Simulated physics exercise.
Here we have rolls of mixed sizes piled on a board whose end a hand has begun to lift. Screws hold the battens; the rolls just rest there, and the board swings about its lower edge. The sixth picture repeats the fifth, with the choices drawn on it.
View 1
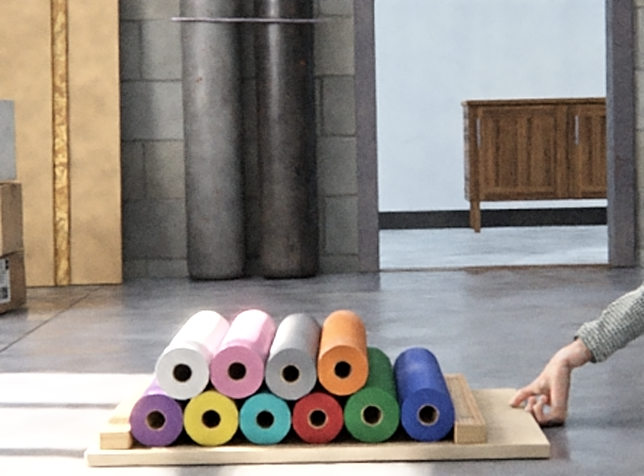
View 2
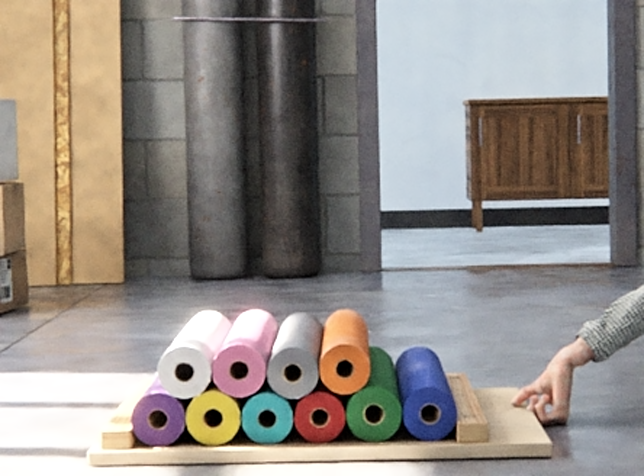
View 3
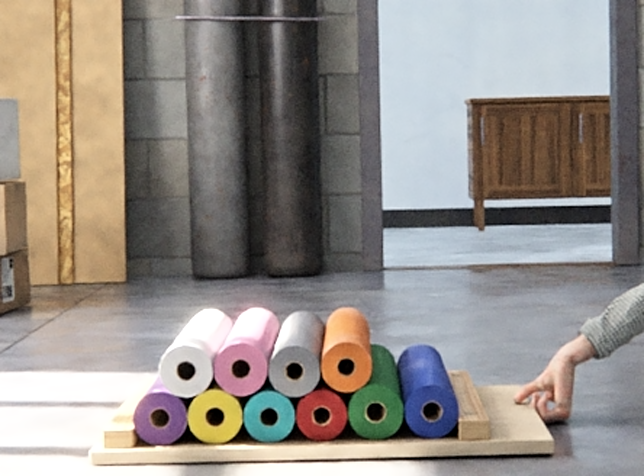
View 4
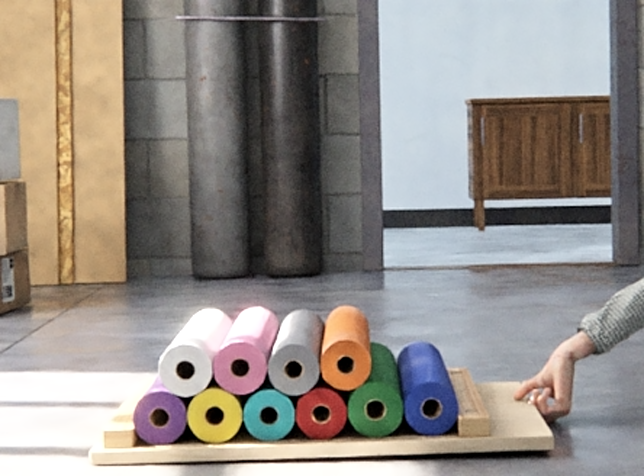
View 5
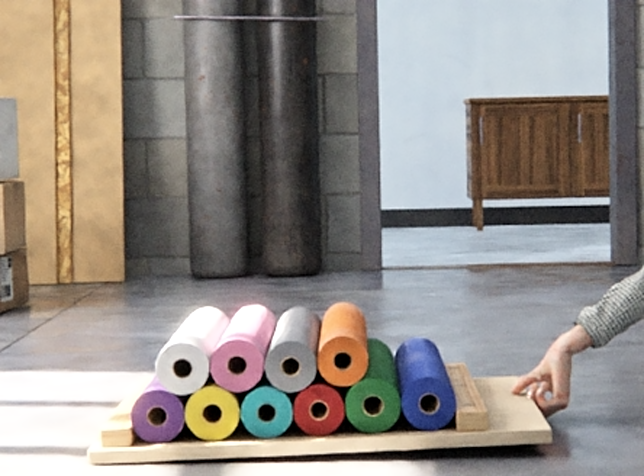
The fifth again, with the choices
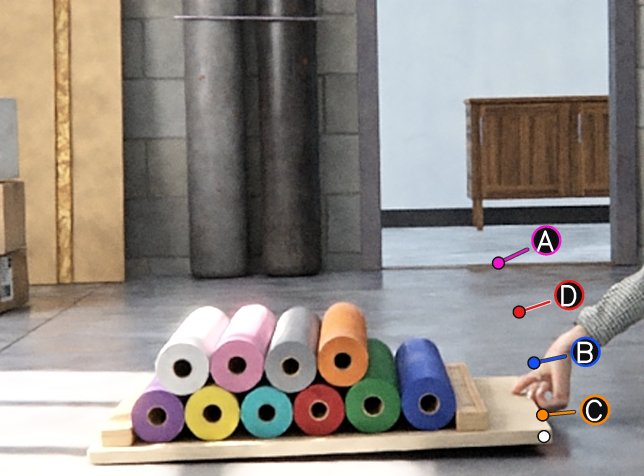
A hand reaching in from the right grips the end of a pale wooden board lying on a grey concrete floor, seen from the front in a workshop-like room with a doorway and brown cabinet behind. White, pink, grey and orange rolls rest above purple, yellow, turquoise, red, green and blue ones between wooden battens. The hand raises the board's right end very slightly, while the view shifts faintly.
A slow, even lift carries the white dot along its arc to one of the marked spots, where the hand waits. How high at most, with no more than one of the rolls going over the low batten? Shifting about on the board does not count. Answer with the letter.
Stop at A.
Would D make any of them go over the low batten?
No.
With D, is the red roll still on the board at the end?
The red roll: Yes.
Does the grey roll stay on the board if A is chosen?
The grey roll: Yes.
On the marked copy, A at (498, 263); B at (534, 363); C at (543, 415); D at (519, 312); the white dot at (544, 436).
Following A. Soon after the start, board at 15°.
Later, board at 24°.
In the end, board at 24°, none over the low batten.
As for the rest, B none over the low batten; C none over the low batten; D none over the low batten.
